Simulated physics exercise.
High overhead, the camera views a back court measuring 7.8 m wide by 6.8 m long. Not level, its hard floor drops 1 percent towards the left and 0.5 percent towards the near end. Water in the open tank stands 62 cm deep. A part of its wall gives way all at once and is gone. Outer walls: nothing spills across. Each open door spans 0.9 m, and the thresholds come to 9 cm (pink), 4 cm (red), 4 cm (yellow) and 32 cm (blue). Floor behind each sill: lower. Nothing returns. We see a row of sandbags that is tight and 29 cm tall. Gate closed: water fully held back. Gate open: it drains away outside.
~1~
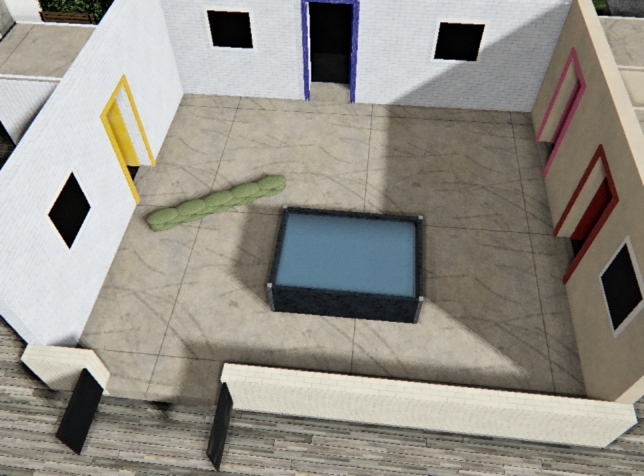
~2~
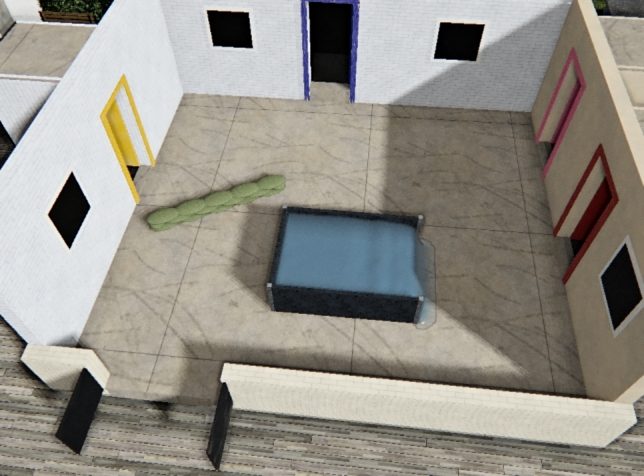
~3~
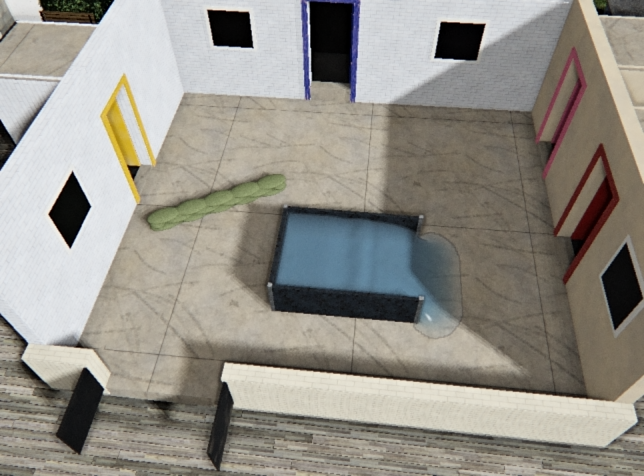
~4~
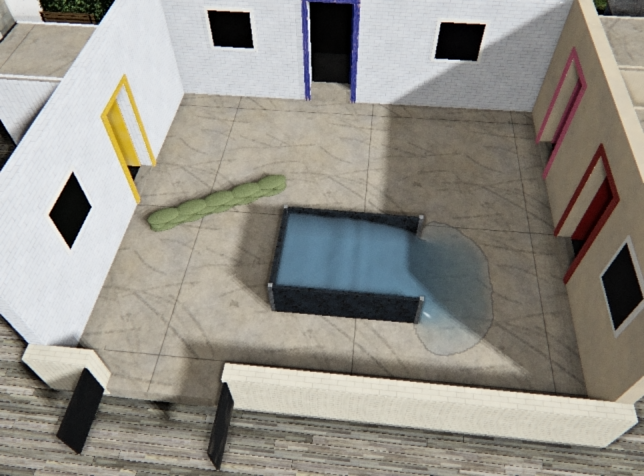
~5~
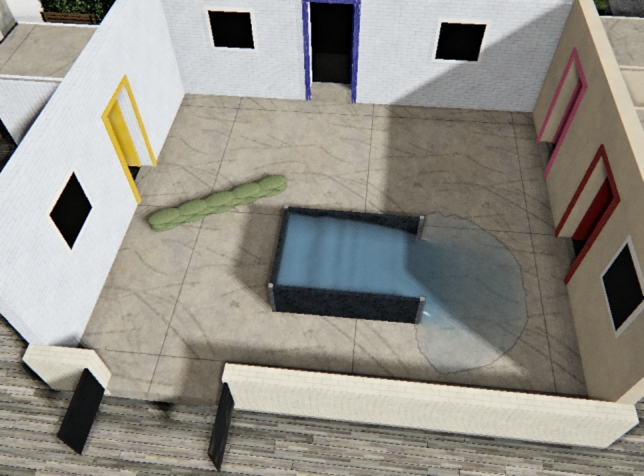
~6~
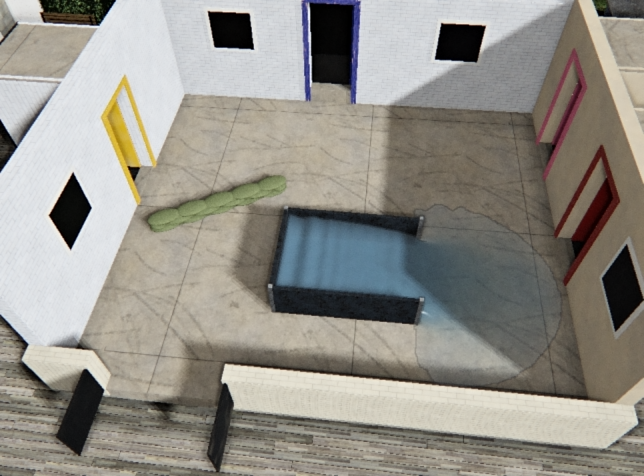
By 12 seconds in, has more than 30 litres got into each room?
Room by room: Behind the pink door, no; behind the red door, yes; behind the yellow door, no; behind the blue door, no.
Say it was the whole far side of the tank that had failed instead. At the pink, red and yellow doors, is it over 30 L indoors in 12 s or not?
Log - pink: Threshold not reached, red: Threshold not reached, yellow: Threshold topped.
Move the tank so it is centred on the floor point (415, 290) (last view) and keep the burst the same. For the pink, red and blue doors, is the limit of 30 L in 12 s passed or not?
With respect to that limit, pink ends up inside it, red ends up outside it, blue ends up inside it.
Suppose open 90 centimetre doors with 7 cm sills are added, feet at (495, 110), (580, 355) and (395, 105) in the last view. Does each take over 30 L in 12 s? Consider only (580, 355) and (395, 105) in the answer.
Taking them in order, the first gets enough and the second too little.
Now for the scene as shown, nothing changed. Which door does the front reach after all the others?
Last comes the yellow one.
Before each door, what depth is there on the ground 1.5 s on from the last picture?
Readings (cm): Pink = 6; red = 23; yellow = 0; blue = 0.
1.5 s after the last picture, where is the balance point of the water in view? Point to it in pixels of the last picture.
Its balance point sits around (446, 289).
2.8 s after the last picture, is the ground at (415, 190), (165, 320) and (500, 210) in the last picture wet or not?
Untouched, untouched, soaked.
Then, 0.7 s after the last picture water covers 20 % of the floor and is deepest (32 cm) near (566, 301); pink door not reached, red door 14 cm at the sill, 39 L in, yellow door not reached, blue door not reached.
Then, 1.5 s after the last picture water covers 20 % of the floor and is deepest (40 cm) near (590, 421); pink door 6 cm at the sill, 0 L in, red door 23 cm at the sill, 144 L in, yellow door not reached, blue door not reached.
Then, 2.8 s after the last picture water covers 30 % of the floor and is deepest (23 cm) near (590, 421); pink door 7 cm at the sill, 0 L in, red door 16 cm at the sill, 273 L in, yellow door not reached, blue door not reached.
Then, 6.3 s after the last picture water covers 65 % of the floor and is deepest (13 cm) near (68, 369); pink door 3 cm at the sill, 0 L in, red door 6 cm at the sill, 347 L in, yellow door not reached, blue door 3 cm at the sill, 0 L in.
Then, 11.3 s after the last picture water covers 95 % of the floor and is deepest (8 cm) near (145, 189); pink door 2 cm at the sill, 0 L in, red door 1 cm at the sill, 350 L in, yellow door 8 cm at the sill, 4 L in, blue door 2 cm at the sill, 0 L in.
